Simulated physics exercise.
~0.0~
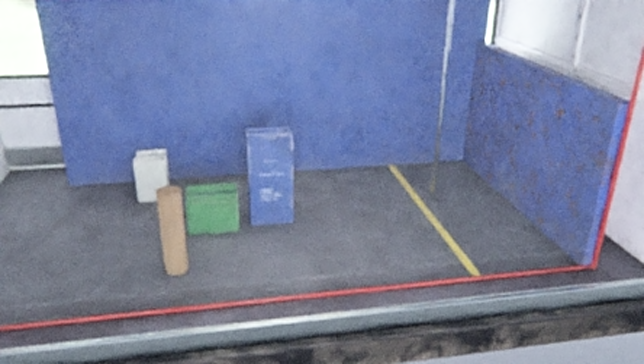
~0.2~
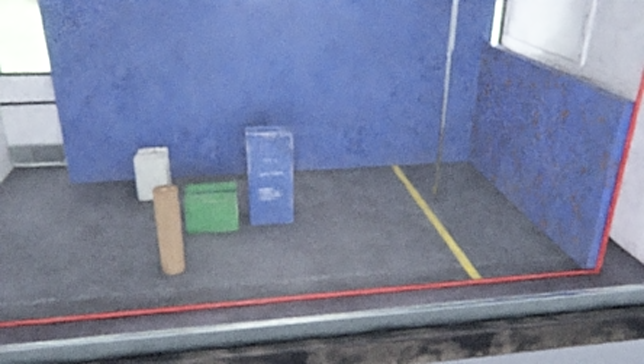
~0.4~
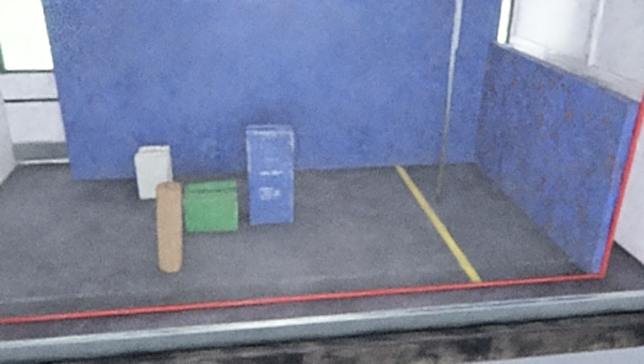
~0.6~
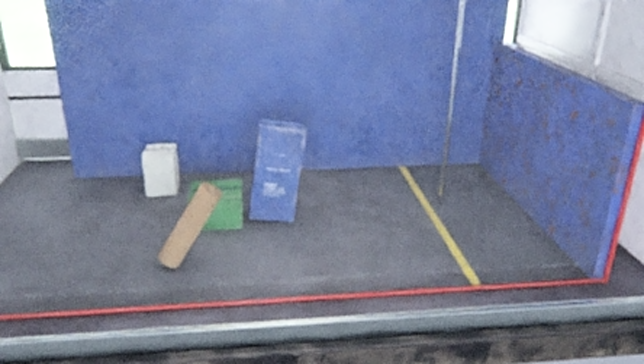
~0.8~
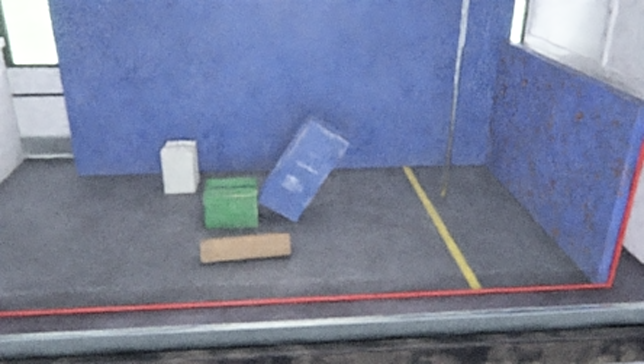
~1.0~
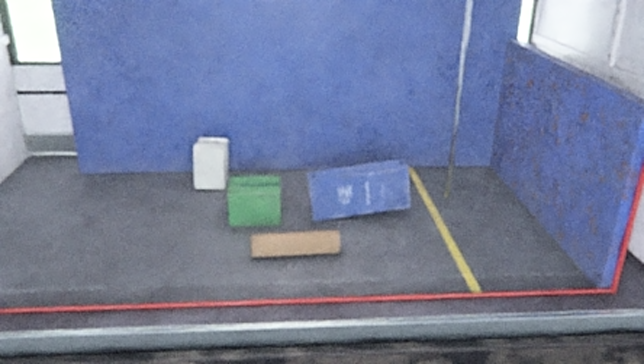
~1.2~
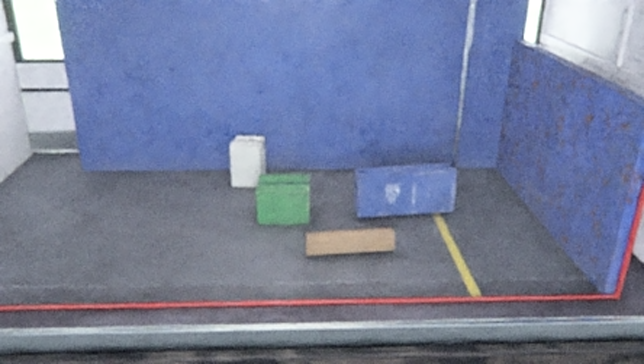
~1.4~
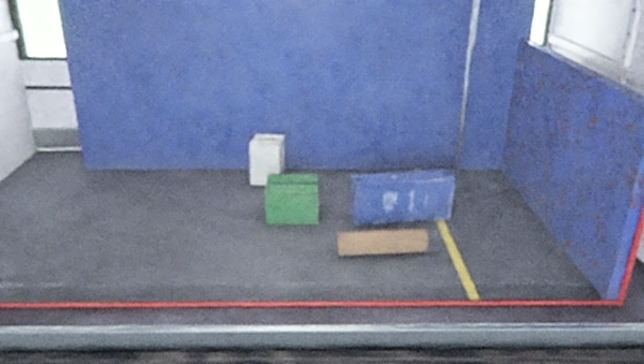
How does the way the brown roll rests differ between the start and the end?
At the start the brown roll stands upright, but by the end it is lying on its side on the floor.
